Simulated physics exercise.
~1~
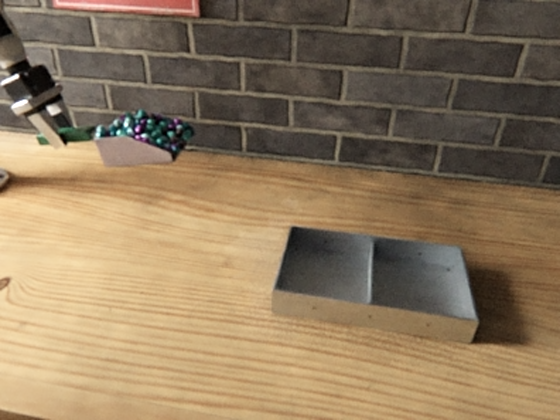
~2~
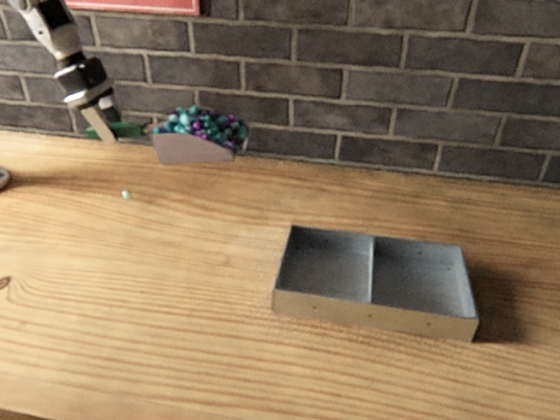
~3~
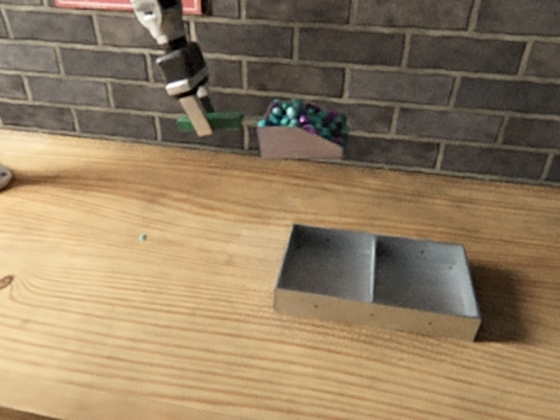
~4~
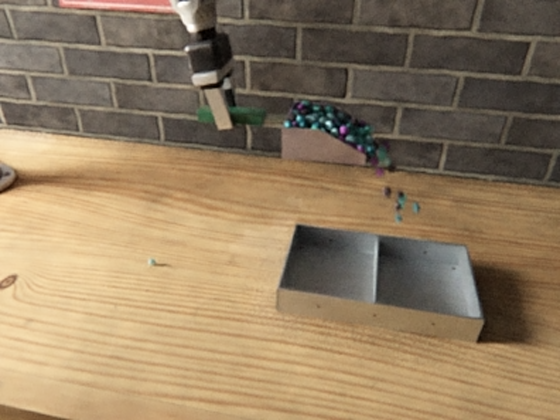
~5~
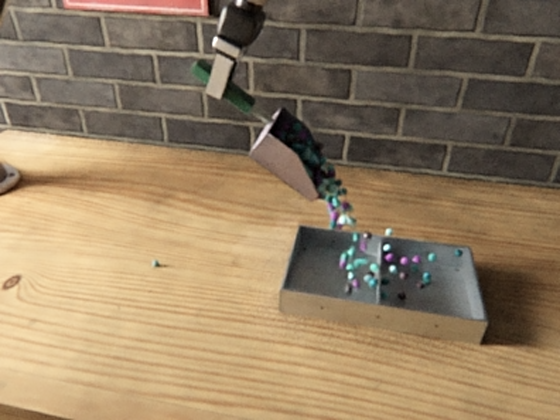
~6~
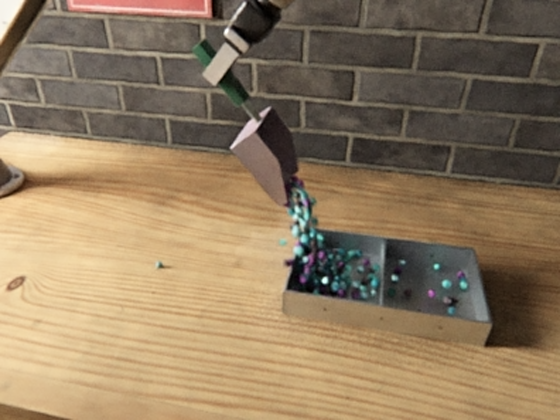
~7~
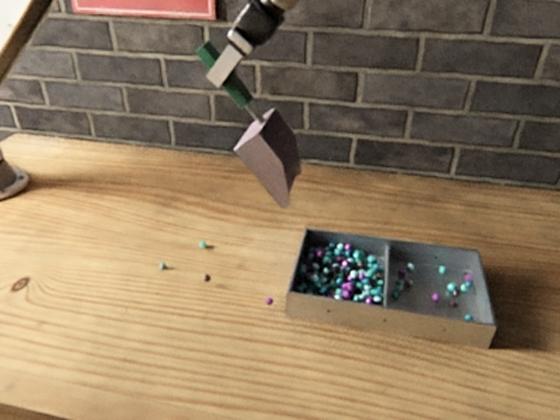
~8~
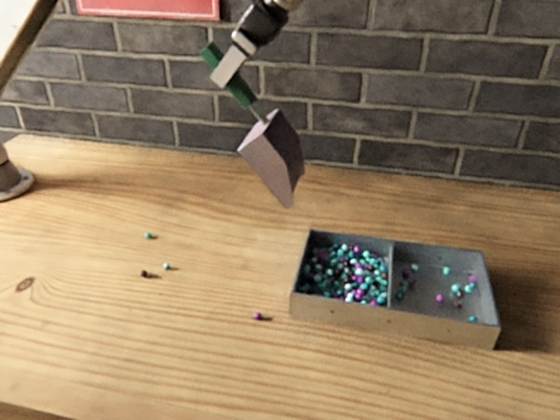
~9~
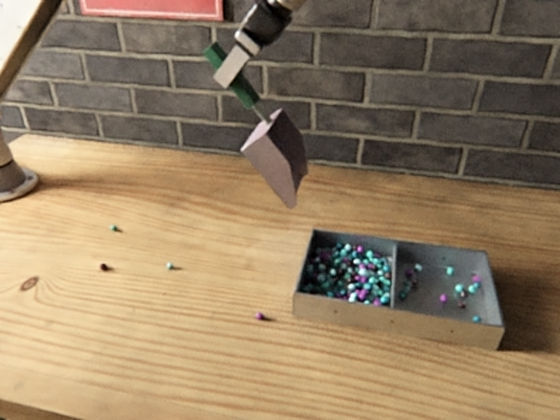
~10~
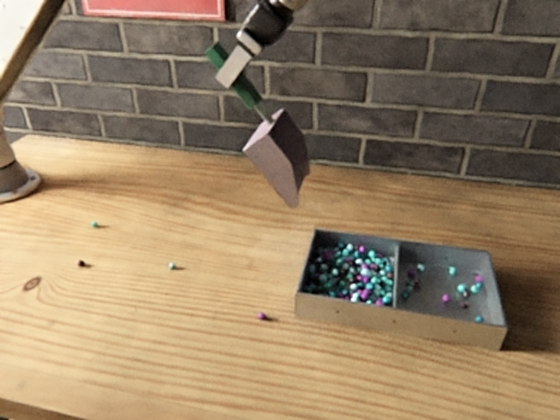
On a wooden table before a dark brick wall, a robot arm holds a scoop heaped with small round teal, purple and dark sweets, while a grey tray split by a cross wall sits to the right. The arm carries the scoop rightward, and one sweet drops onto the table. Above the tray, the scoop tips forward and the sweets begin spilling over its front edge. It tilts steeply while drawing back left, pouring a thick stream mostly into the left part. The emptied scoop stops, still tilted, leaving the left part full, a scattering in the right and four sweets on the table.
